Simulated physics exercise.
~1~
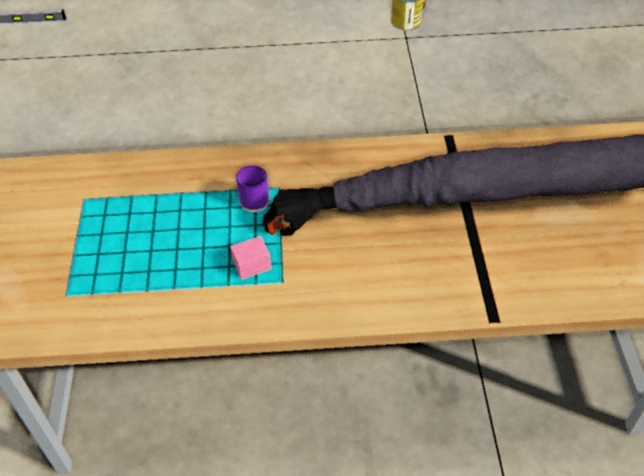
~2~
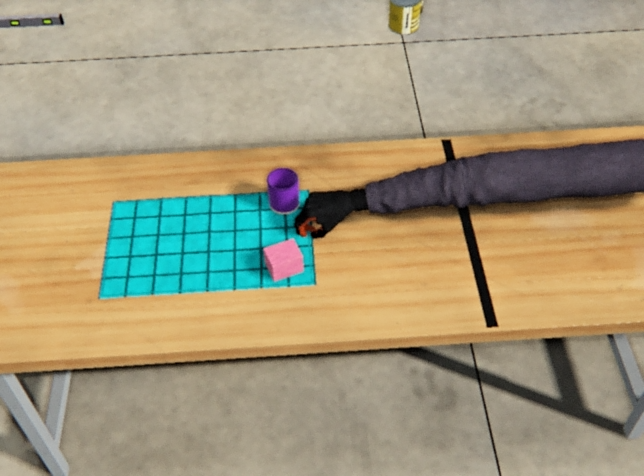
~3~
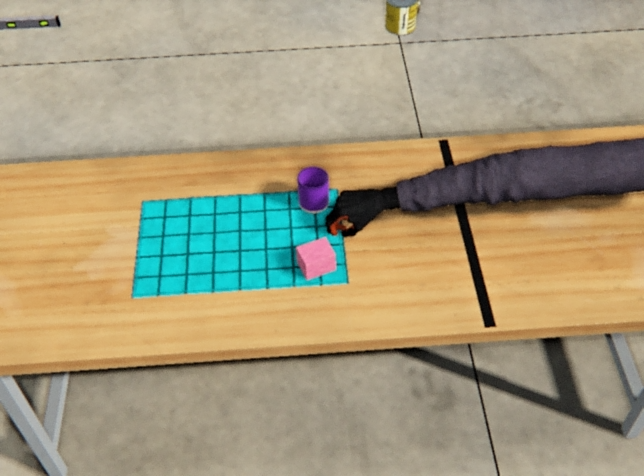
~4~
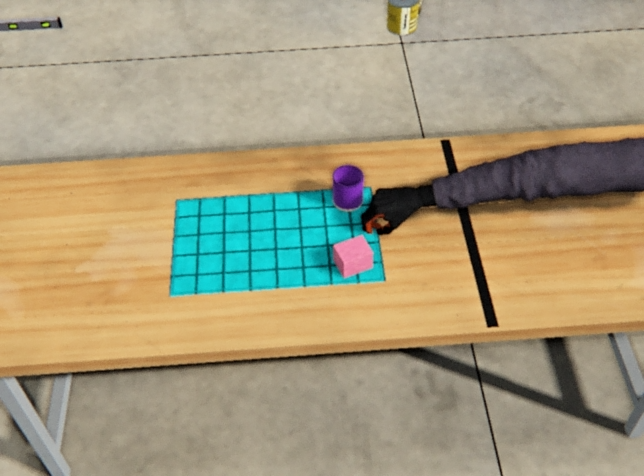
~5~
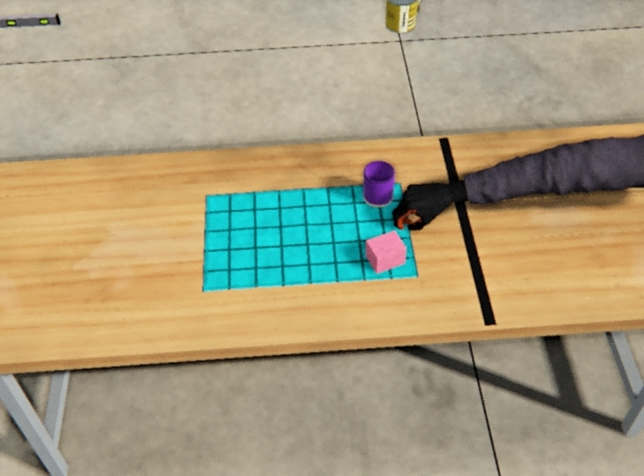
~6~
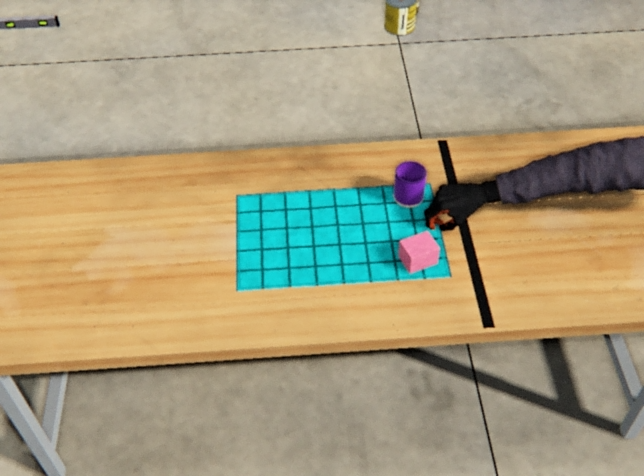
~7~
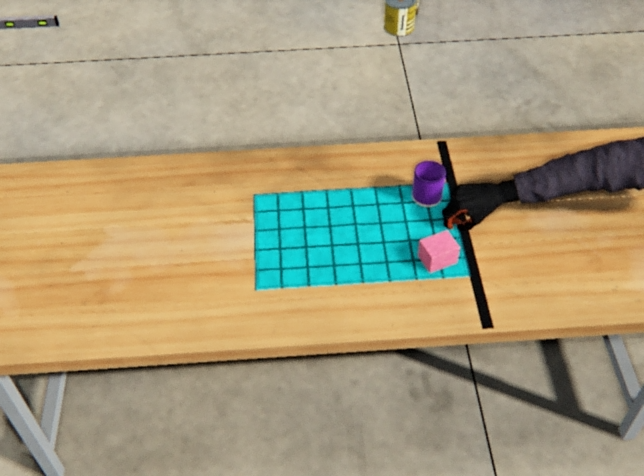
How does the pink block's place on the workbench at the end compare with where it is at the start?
At the start the pink block is well to the left of the black tape, and by the end it is much farther right, just short of the tape. It is still on the lower right part of the turquoise cloth.
